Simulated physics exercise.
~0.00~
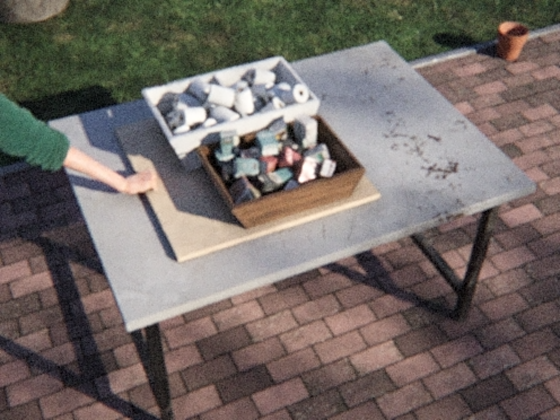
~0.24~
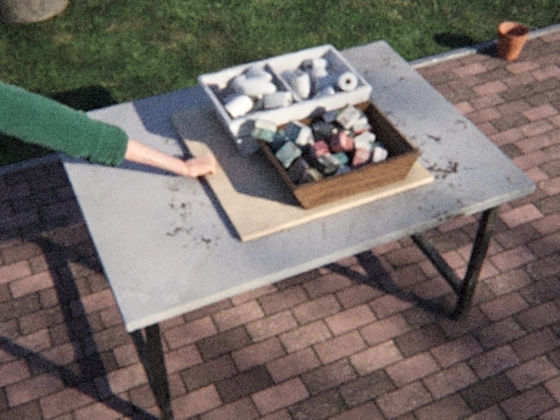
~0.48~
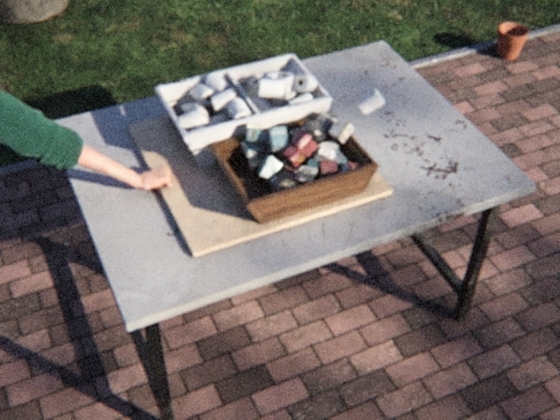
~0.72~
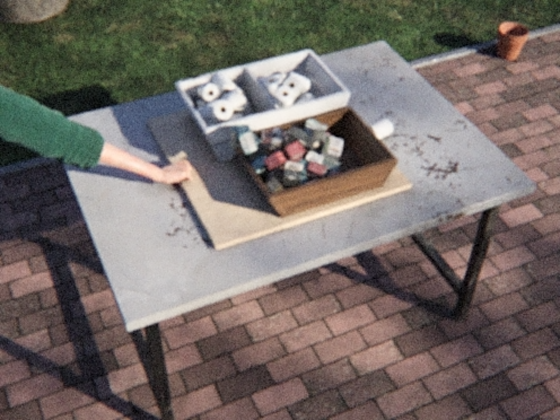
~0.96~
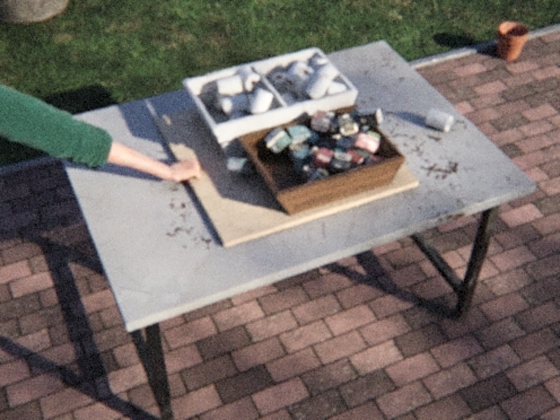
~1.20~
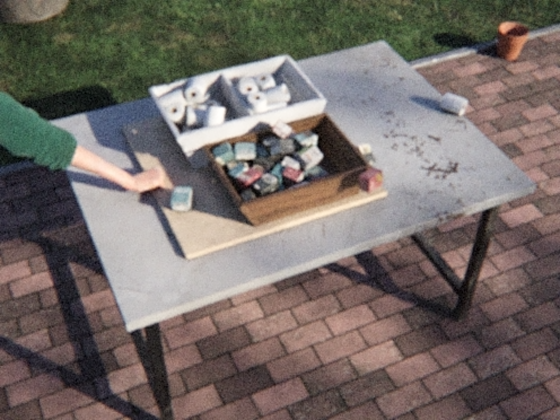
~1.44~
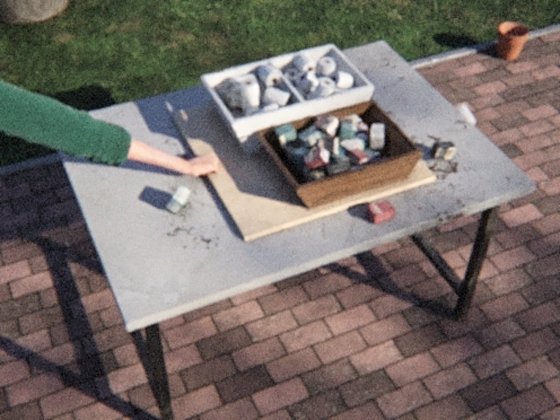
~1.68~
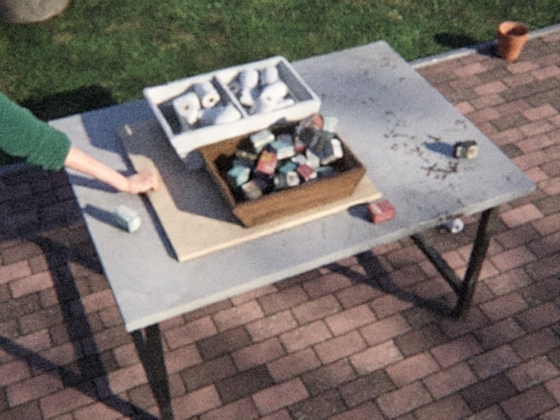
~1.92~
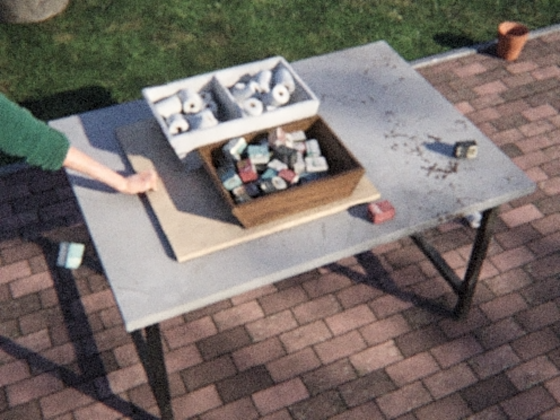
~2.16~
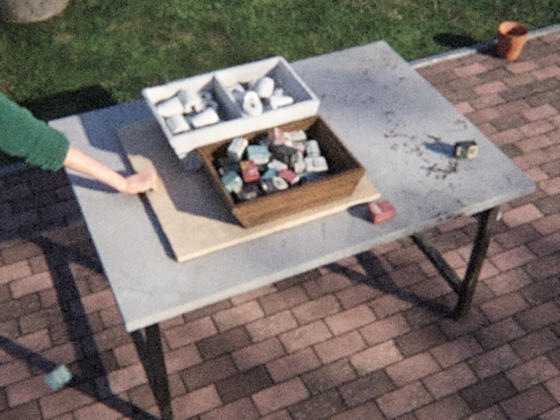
A hand jerks a board carrying a white tote of paper rolls and a wooden tote of small cartons back and forth across an outdoor table. One roll and several cartons spill out, and the board stops at its starting place with two cartons left on the tabletop.
